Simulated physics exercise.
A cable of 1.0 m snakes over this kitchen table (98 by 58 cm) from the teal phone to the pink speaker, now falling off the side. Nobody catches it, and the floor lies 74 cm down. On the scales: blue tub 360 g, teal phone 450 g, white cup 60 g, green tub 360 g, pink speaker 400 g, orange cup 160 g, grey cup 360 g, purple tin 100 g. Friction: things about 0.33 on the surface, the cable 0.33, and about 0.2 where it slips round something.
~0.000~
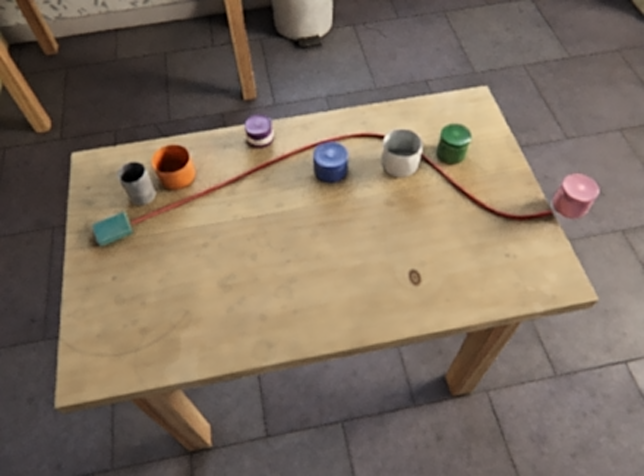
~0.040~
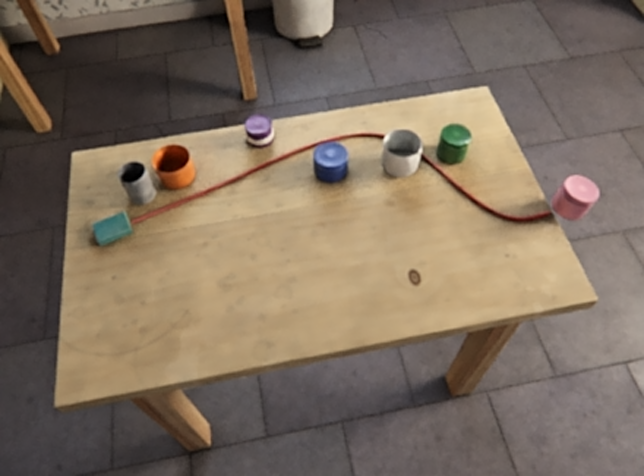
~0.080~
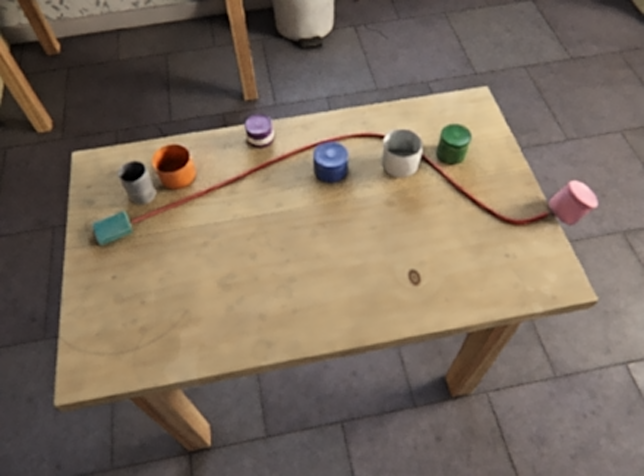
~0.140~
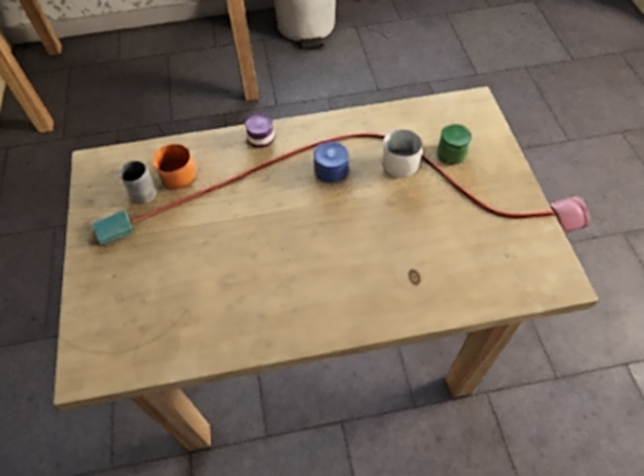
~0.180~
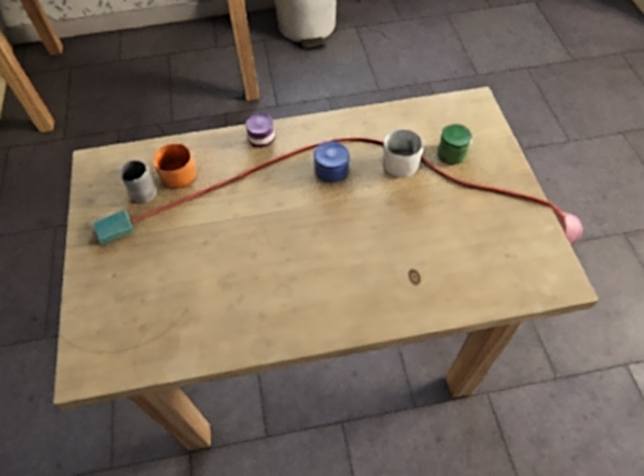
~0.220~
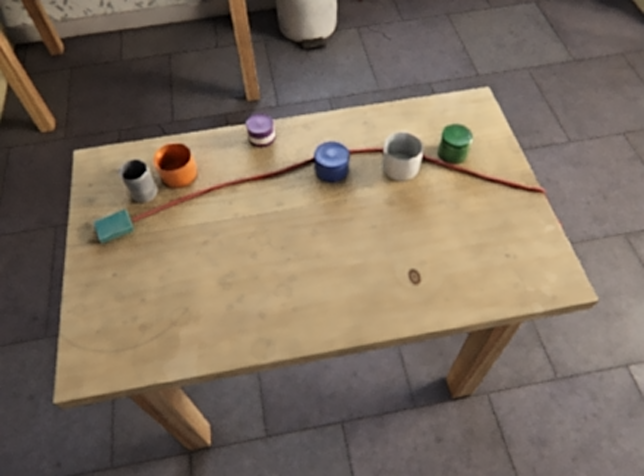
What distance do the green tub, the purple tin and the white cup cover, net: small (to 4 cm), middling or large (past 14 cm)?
Result: Green tub barely shifts, purple tin stays in the low band, white cup reaches the top band.
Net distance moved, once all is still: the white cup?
White cup 30 cm.
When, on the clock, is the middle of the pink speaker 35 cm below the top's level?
That is: 0.80 s.
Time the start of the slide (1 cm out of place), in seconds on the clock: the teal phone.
About: Teal phone 0.28 s.
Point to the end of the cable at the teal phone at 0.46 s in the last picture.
Around (165, 211).
By 0.5 s, the cable's tail end at (165, 211); white cup 23 cm off its start, pink speaker over the edge, teal phone 7 cm off its start.
By 0.7 s, the cable's tail end at (194, 203); white cup 28 cm off its start, pink speaker over the edge, teal phone 13 cm off its start.
By 1.0 s, the cable's tail end at (218, 196); white cup 28 cm off its start at (391, 256), teal phone 18 cm off its start at (200, 197), pink speaker over the edge.
By 1.2 s, the cable's tail end at (242, 190); white cup 28 cm off its start, teal phone 23 cm off its start, pink speaker over the edge.
By 2.4 s, the cable's tail end at (353, 165); white cup 28 cm off its start at (392, 256), green tub 1 cm off its start at (457, 132), purple tin 0 cm off its start at (260, 123), teal phone 48 cm off its start at (336, 161).
